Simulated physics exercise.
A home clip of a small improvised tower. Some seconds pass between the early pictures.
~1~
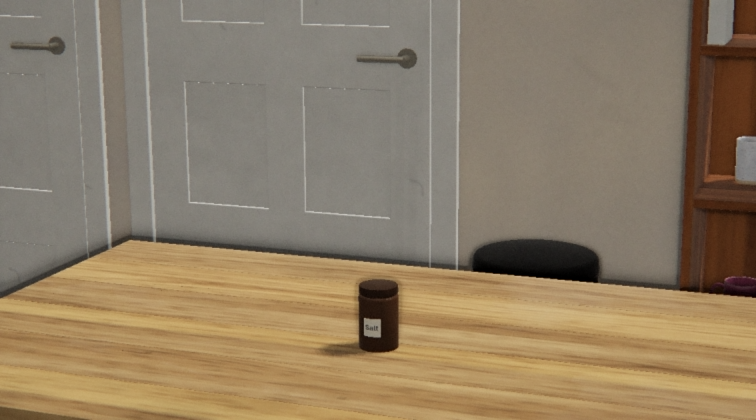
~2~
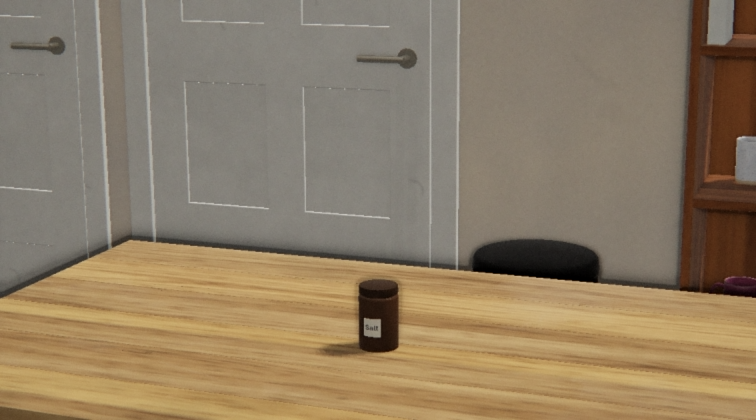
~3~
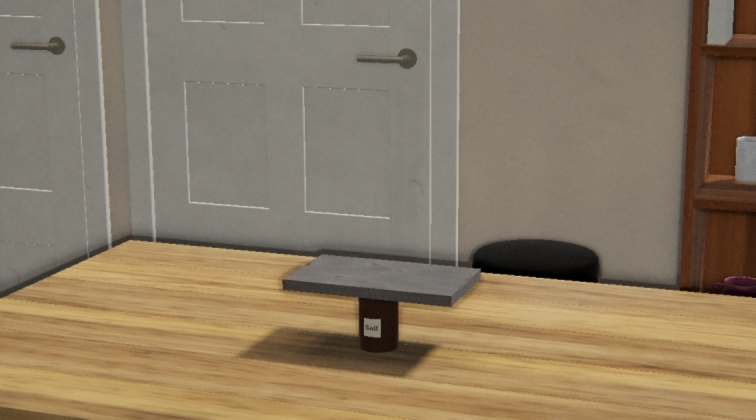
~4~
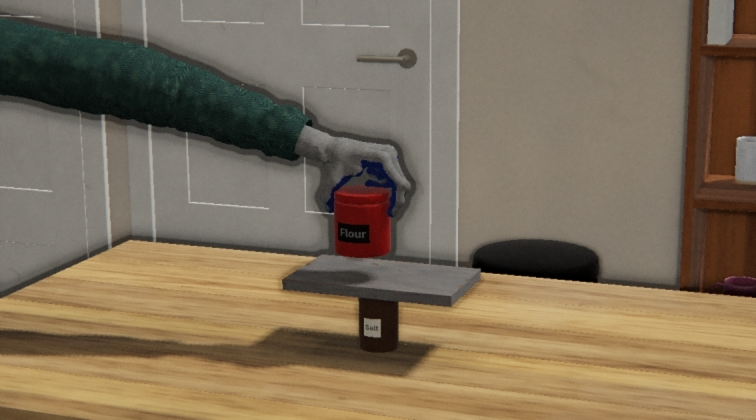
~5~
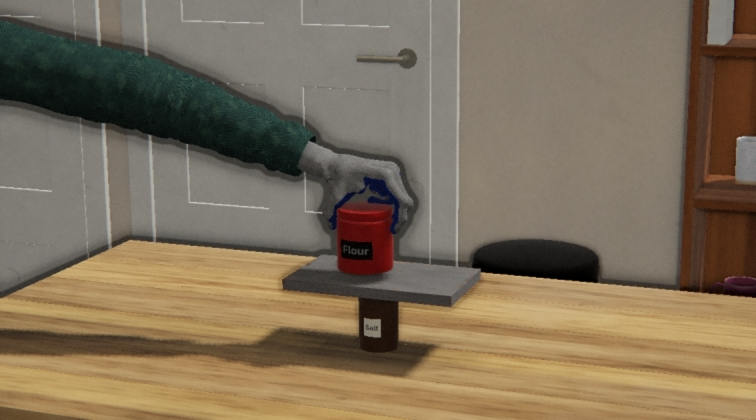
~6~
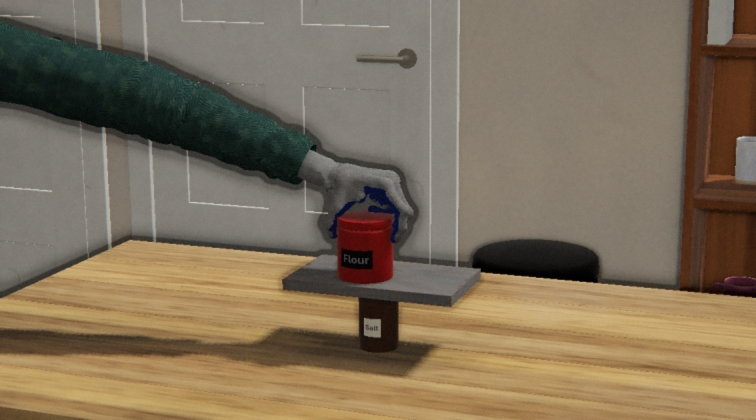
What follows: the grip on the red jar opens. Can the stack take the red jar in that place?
The stack stays up.
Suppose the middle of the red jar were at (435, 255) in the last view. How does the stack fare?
Then it gives way.
Then, 0.50 s after the last picture, nothing has stirred.
Then, 1.30 s after the last picture, red jar resting near (365, 247).
At rest, all 3 in place. Seen from the same camera at the end, red jar near (364, 247). The stack keeps its balance.
